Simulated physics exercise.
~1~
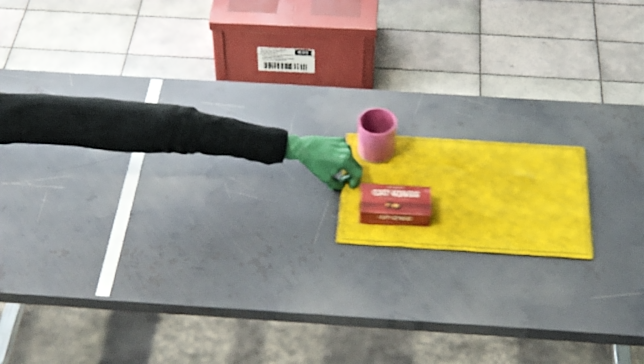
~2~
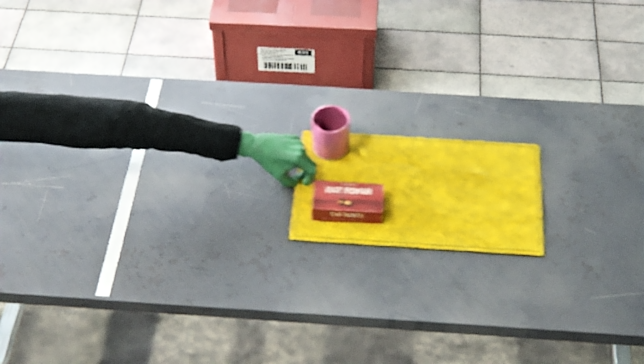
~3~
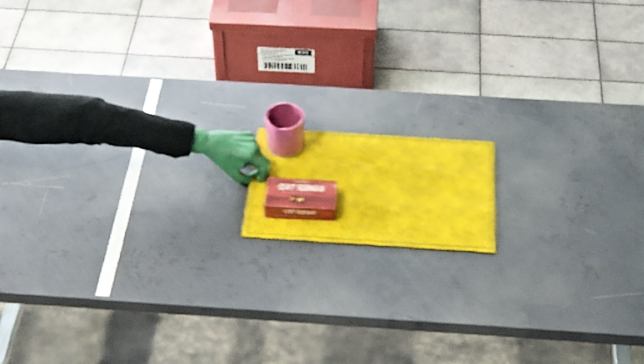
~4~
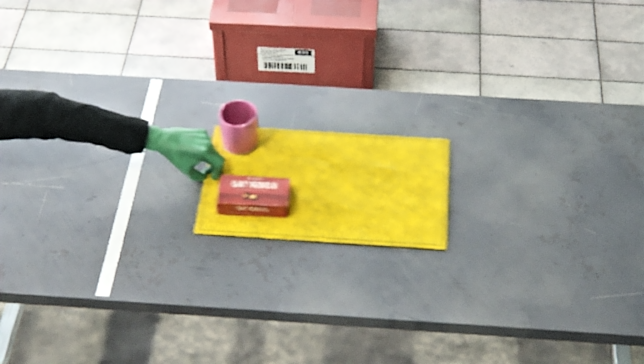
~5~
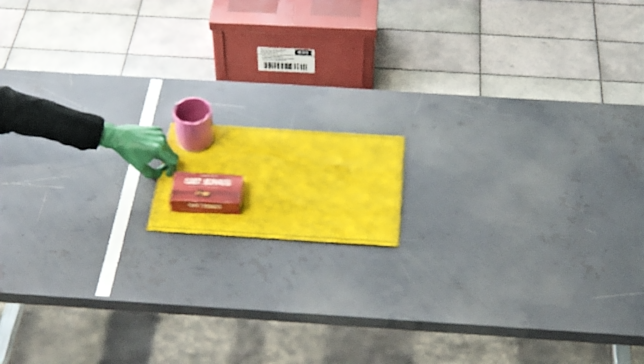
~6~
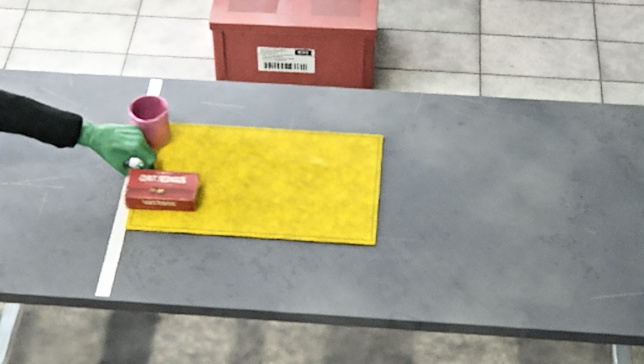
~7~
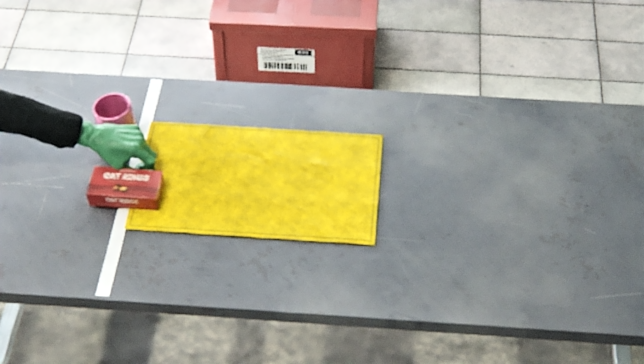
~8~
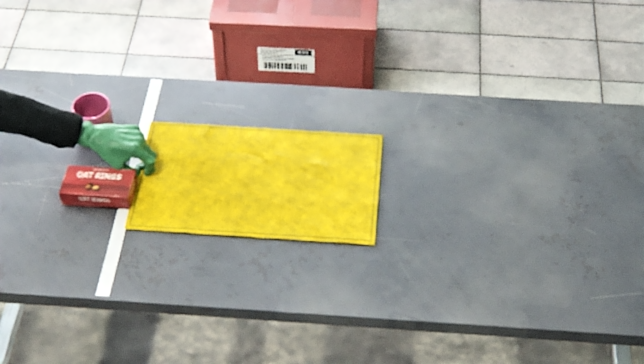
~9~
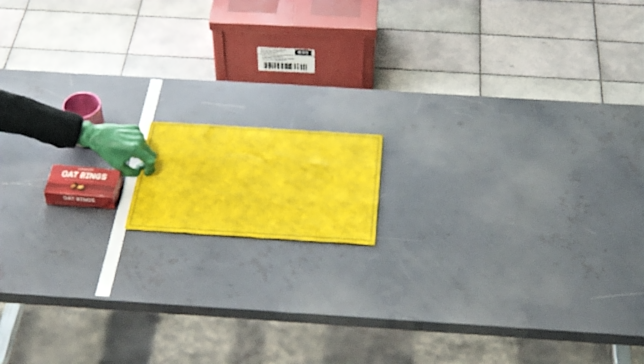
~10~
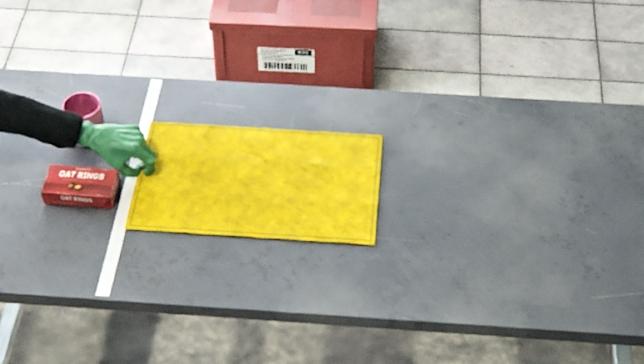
A yellow cloth pulled left stops at the tape, and the packet and mug slide off.
